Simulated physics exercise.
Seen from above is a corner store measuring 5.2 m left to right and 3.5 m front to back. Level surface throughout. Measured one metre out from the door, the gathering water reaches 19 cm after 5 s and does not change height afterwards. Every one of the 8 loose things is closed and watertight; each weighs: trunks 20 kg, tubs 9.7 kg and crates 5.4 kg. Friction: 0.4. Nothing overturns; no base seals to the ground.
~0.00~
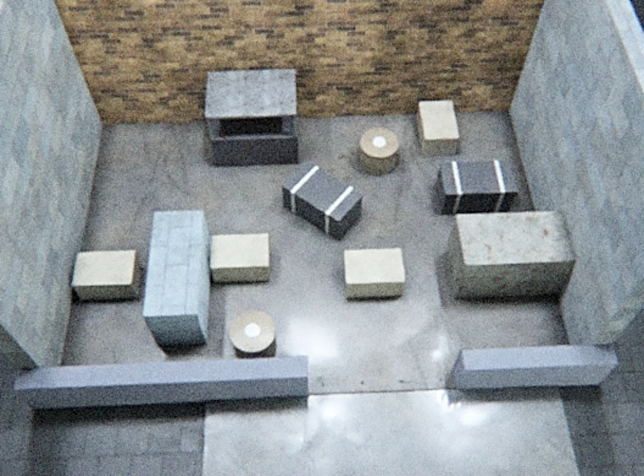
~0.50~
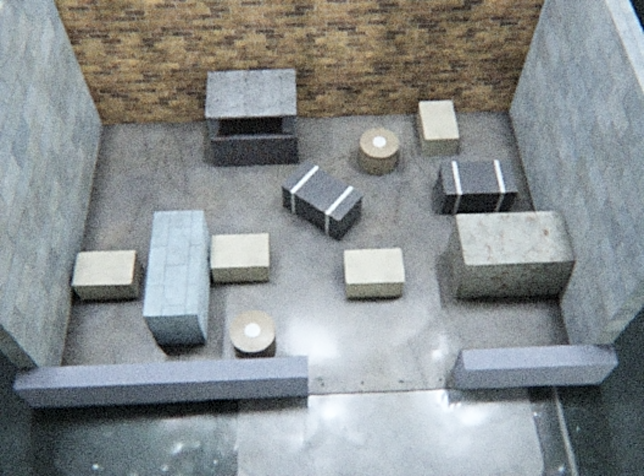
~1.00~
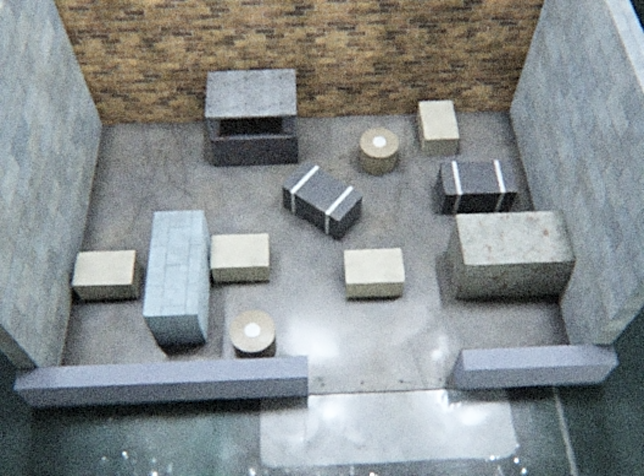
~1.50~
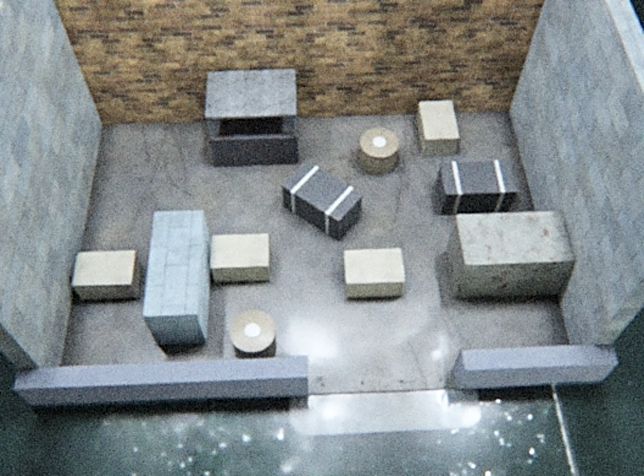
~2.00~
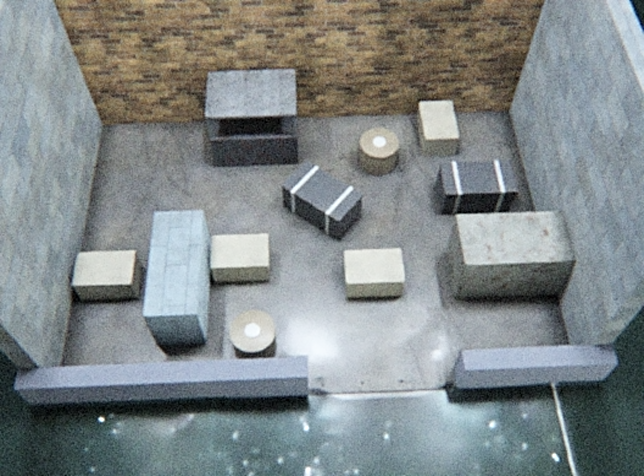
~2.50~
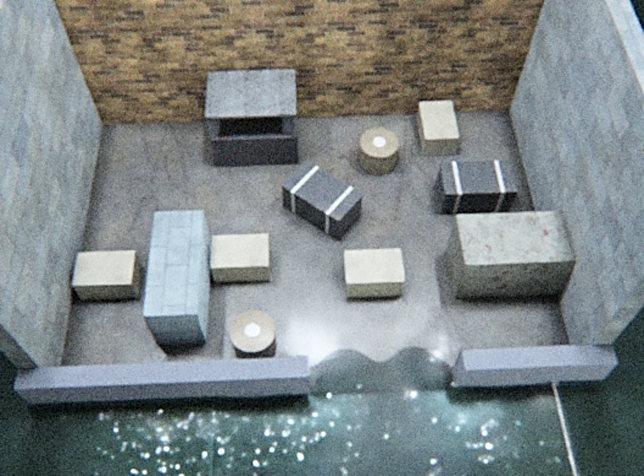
Dark, glinting water spread across the ground outside a small walled room, covering the pale slab at the doorway and just edging in through the gap, while the boxes and crates inside stayed still.
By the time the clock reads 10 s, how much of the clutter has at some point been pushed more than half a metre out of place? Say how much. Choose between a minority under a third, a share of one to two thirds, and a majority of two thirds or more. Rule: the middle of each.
A share of one to two thirds.
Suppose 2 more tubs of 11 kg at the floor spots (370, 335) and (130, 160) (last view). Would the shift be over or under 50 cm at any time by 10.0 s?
The first: Exceeds it. The second: Falls below it.
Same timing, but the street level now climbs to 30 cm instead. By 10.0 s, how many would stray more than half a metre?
Count under that change: 7.
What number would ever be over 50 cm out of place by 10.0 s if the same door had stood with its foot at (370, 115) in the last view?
You'd get 5 in that case.
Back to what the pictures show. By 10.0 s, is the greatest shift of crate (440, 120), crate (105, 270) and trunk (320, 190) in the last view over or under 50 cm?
Taking them in turn, the first is beyond the limit, the second within the limit and the third beyond the limit.
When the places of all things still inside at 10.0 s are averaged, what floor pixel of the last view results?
Around (345, 210).
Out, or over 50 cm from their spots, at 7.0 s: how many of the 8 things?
Answer: 2.
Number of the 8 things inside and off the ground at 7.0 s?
I count 3.
After 3.5 s 0 of 8 are over 50 cm from their spots; 0 afloat.
After 4.5 s 1 of 8 are over 50 cm from their spots; 0 afloat.
After 7.0 s 2 of 8 are over 50 cm from their spots; 3 afloat.
After 10.0 s 5 of 8 are over 50 cm from their spots, and 5 have been at some point; 6 afloat.
